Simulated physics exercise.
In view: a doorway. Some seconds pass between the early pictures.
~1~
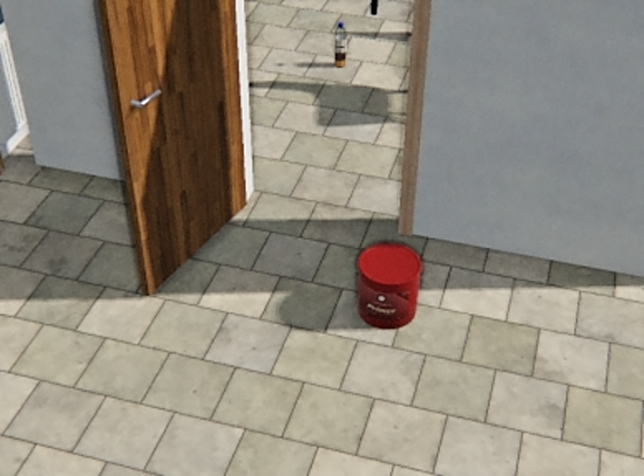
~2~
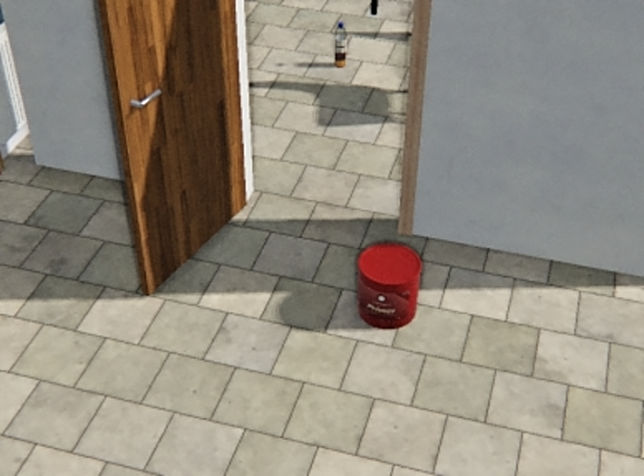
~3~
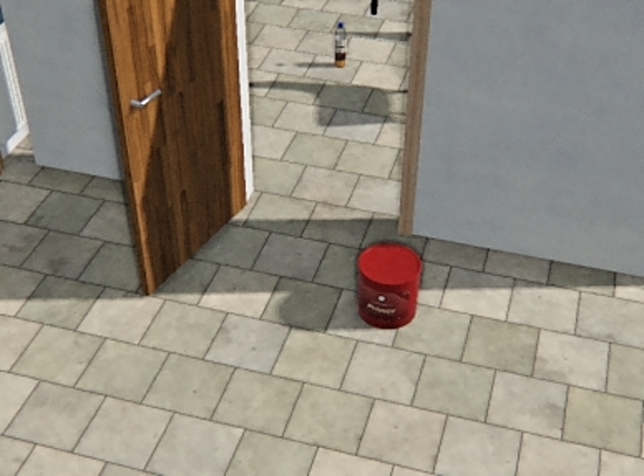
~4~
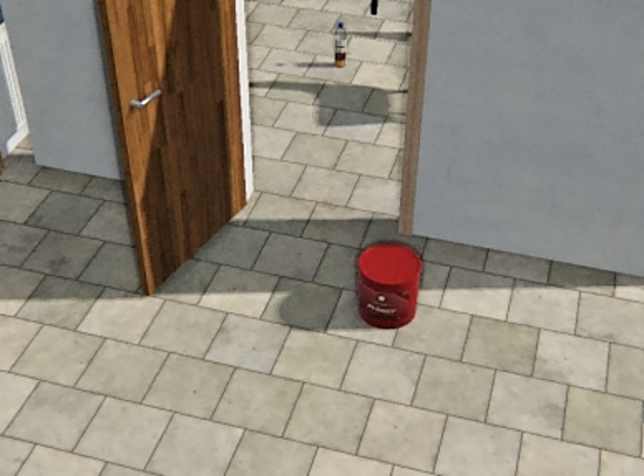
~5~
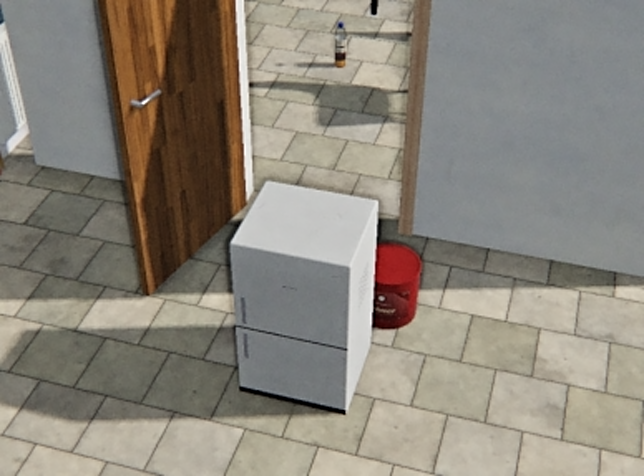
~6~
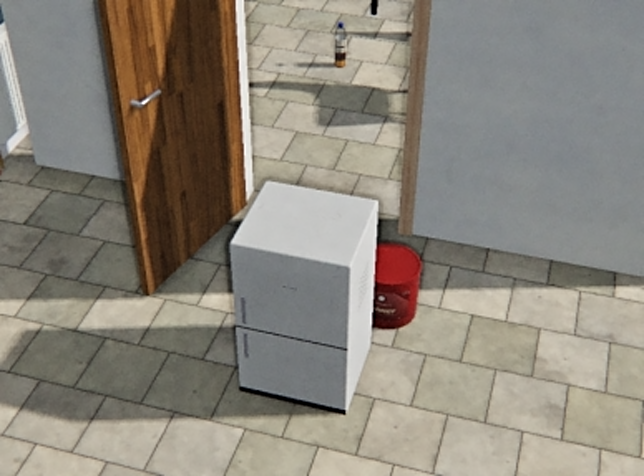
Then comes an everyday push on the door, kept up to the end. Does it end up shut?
Outcome: The door closes.
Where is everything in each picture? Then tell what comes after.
Door wide open and still; red pail (388, 287), in the first picture.
Door wide open and still; red pail (388, 287), in the second picture.
Door wide open and still; red pail (388, 287), in the third picture.
Door wide open and still; red pail (388, 287), in the fourth picture.
Door wide open and still; red pail (388, 287), in the fifth picture.
Door wide open and still; white appliance (306, 299); red pail (388, 287), in the sixth picture.
Then, 0.70 s later than the last frame, open by 81°.
Then, 1.20 s later than the last frame, open by 49°.
Then, 1.70 s later than the last frame, open by 13°.
When it is over, open by 0°; both as before. End places, in pixels of the last picture, white appliance near (306, 299).
